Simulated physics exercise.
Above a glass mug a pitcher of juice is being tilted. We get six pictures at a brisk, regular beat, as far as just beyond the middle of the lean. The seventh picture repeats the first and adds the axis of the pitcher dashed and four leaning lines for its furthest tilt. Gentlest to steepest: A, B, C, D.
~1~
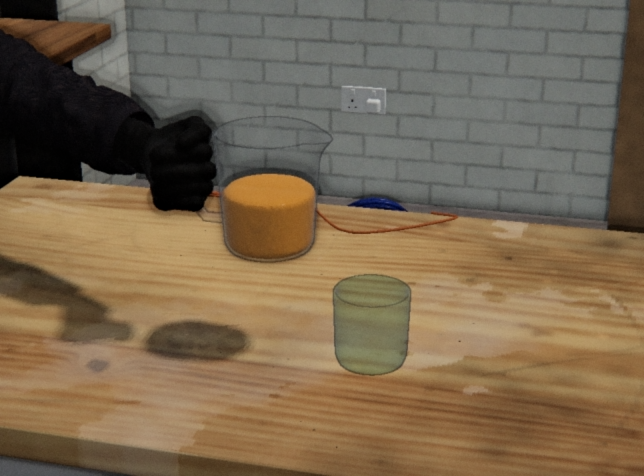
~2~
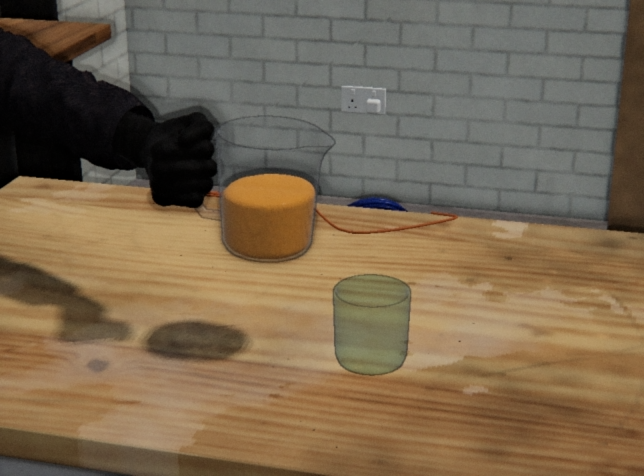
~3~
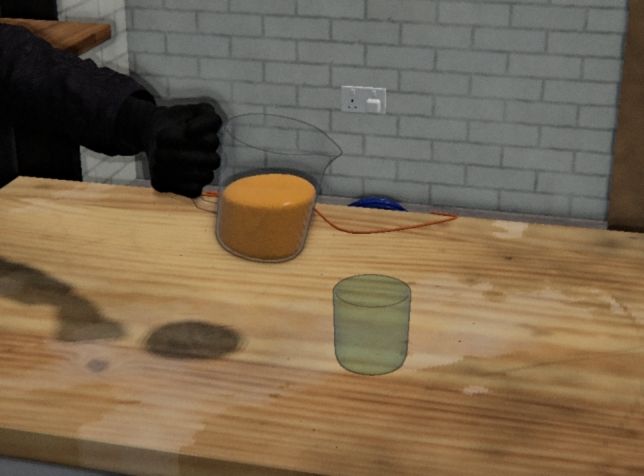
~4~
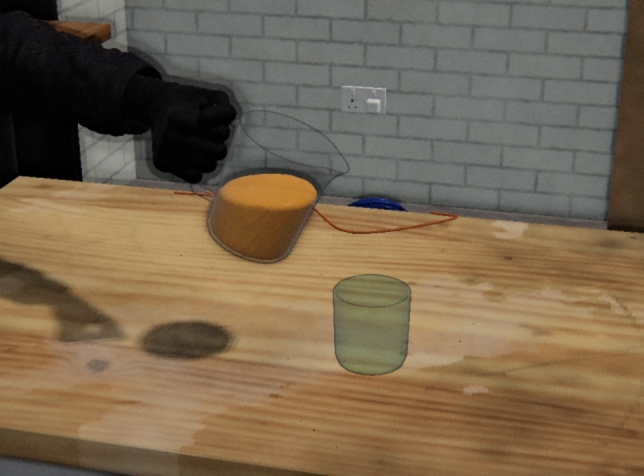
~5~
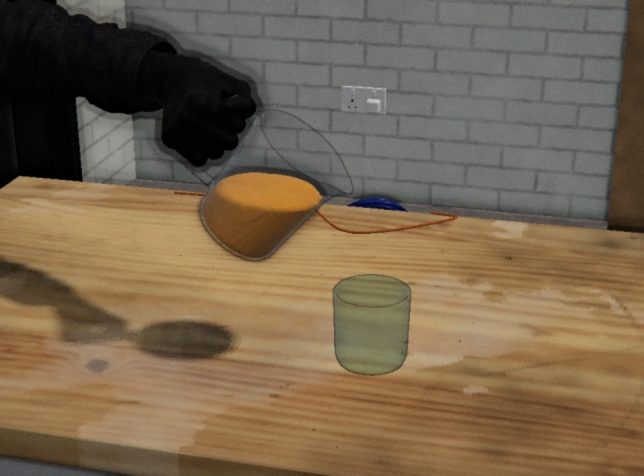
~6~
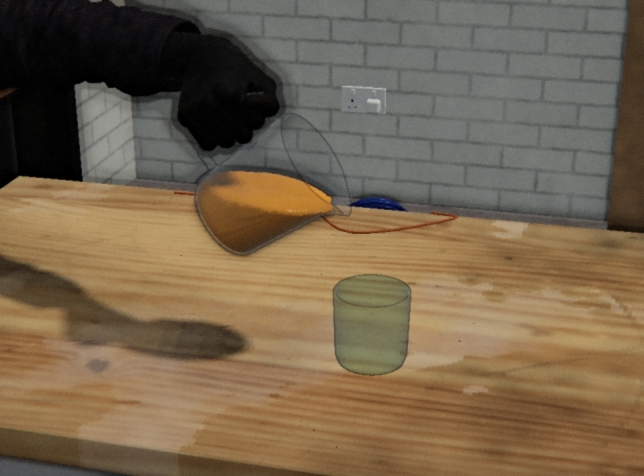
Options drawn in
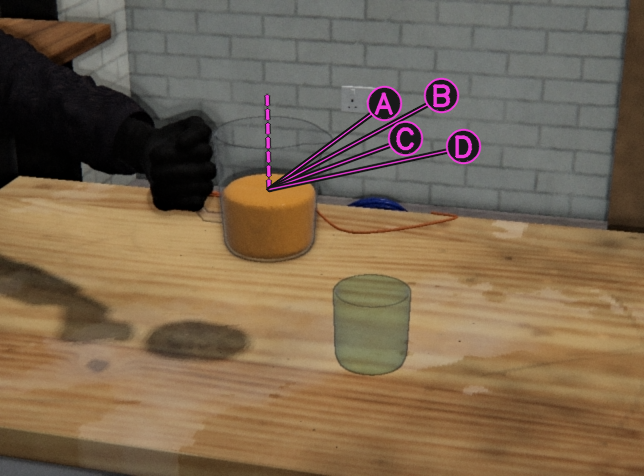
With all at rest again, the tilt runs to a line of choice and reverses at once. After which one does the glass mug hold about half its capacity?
D works best here.
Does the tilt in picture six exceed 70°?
No, it does not.
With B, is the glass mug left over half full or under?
Under.
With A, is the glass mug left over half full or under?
Under.
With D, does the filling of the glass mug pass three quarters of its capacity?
No, it does not.
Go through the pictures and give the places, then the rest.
Upright, lip at (330, 140); rim of the glass mug round (372, 290); nothing has left yet, in the first frame.
Tipped about 3°, lip at (333, 143); nothing has left yet, in the second frame.
Tipped about 11°, lip at (340, 153); nothing has left yet, in the third frame.
Tipped about 23°, lip at (347, 170); nothing has left yet, in the fourth frame.
Tipped about 38°, lip at (351, 191); nothing has left yet, in the fifth frame.
Tipped about 54°, lip at (349, 213); nothing has left yet, in the sixth frame.
On the marked copy, A at (371, 114); B at (427, 104); C at (390, 145); D at (447, 151).
For line A, the glass mug ends with about 3 % of what it can hold.
For line B, the glass mug ends with about 15 % of what it can hold.
For line C, the glass mug ends with about 32 % of what it can hold.
For line D, the glass mug ends with about 50 % of what it can hold; 4 % of the juice is spilt.
